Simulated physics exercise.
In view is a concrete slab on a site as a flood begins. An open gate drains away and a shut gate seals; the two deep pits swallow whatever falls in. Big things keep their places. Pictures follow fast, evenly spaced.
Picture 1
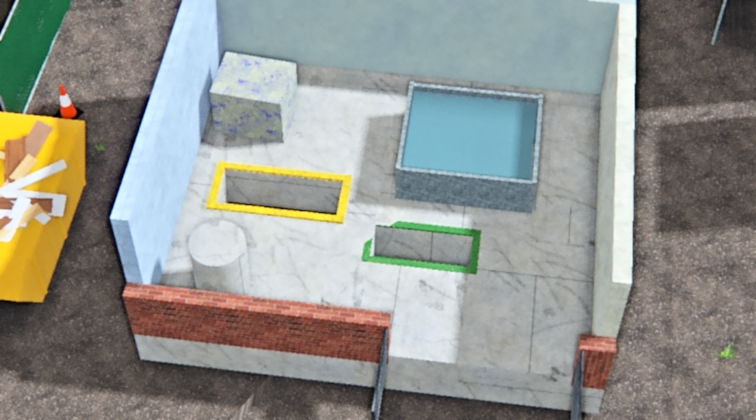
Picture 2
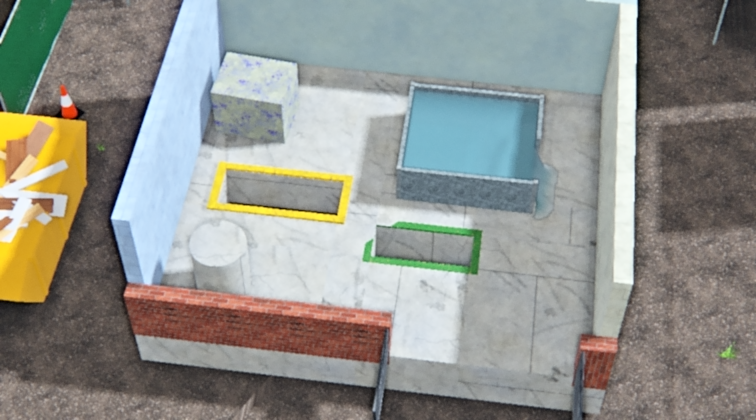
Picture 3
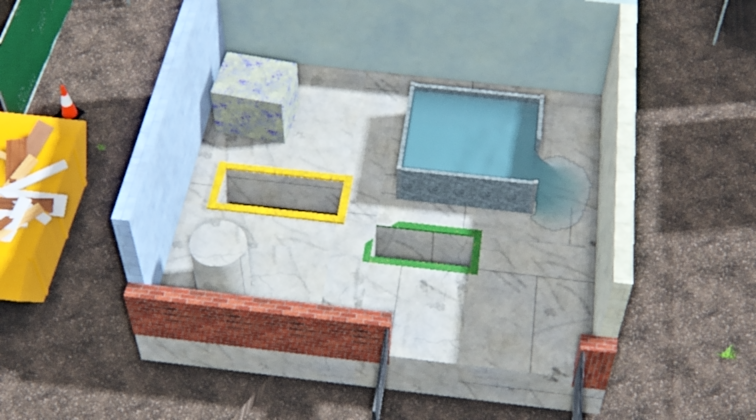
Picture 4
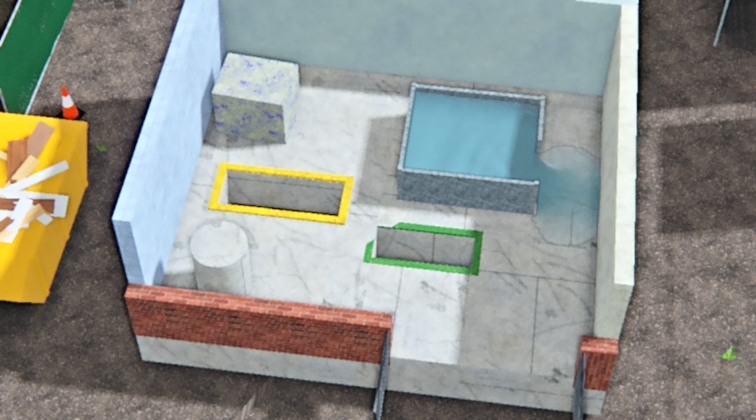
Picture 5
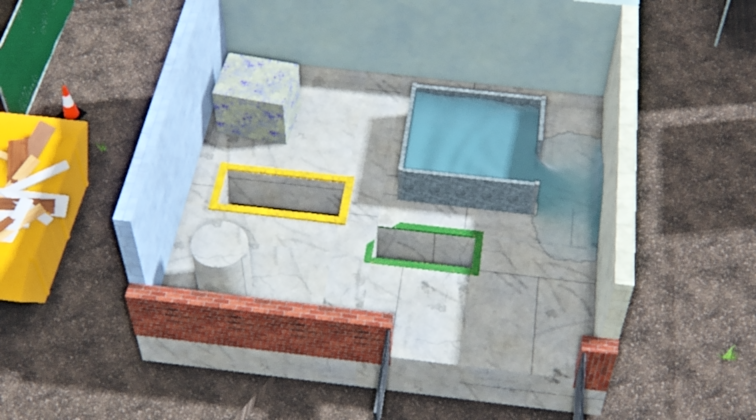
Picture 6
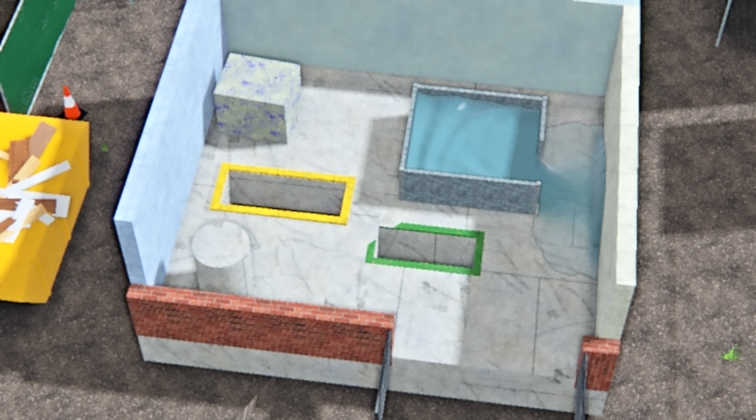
On a walled concrete slab, water pours from the right side of a raised tank and spreads to the right-hand wall.
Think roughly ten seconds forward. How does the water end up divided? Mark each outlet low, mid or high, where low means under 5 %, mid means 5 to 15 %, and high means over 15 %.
Marks - gate: High, yellow pit: Low, green pit: Low.
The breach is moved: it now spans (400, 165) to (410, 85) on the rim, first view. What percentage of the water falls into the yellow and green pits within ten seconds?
Approximately, yellow takes 35 % and green takes 4 %.
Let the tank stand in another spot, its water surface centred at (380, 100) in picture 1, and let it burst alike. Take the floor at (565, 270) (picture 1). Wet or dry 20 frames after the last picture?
Soaked.
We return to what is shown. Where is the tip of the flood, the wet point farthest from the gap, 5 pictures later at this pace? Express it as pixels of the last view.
Estimated pixel: (592, 366).
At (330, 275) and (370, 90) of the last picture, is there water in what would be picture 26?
In turn, the two spots are high and dry and soaked.
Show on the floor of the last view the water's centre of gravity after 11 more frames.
Roughly (515, 178).
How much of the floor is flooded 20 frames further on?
My estimate is close to 45 per cent.
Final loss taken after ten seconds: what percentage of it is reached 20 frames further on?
My reading is near 35 per cent.
A moment on, water covers 20 % of the floor; the gate 0 %, the yellow pit 0 %, the green pit 0 %.
Next, water covers 30 % of the floor; the gate 4 %, the yellow pit 0 %, the green pit 0 %.
Then, water covers 45 % of the floor; the gate 15 %, the yellow pit 0 %, the green pit 0 %.
Later, water covers 60 % of the floor; the gate 29 %, the yellow pit 0 %, the green pit 0 %.
In the end, water covers 70 % of the floor; the gate 40 %, the yellow pit 1 %, the green pit 1 %.
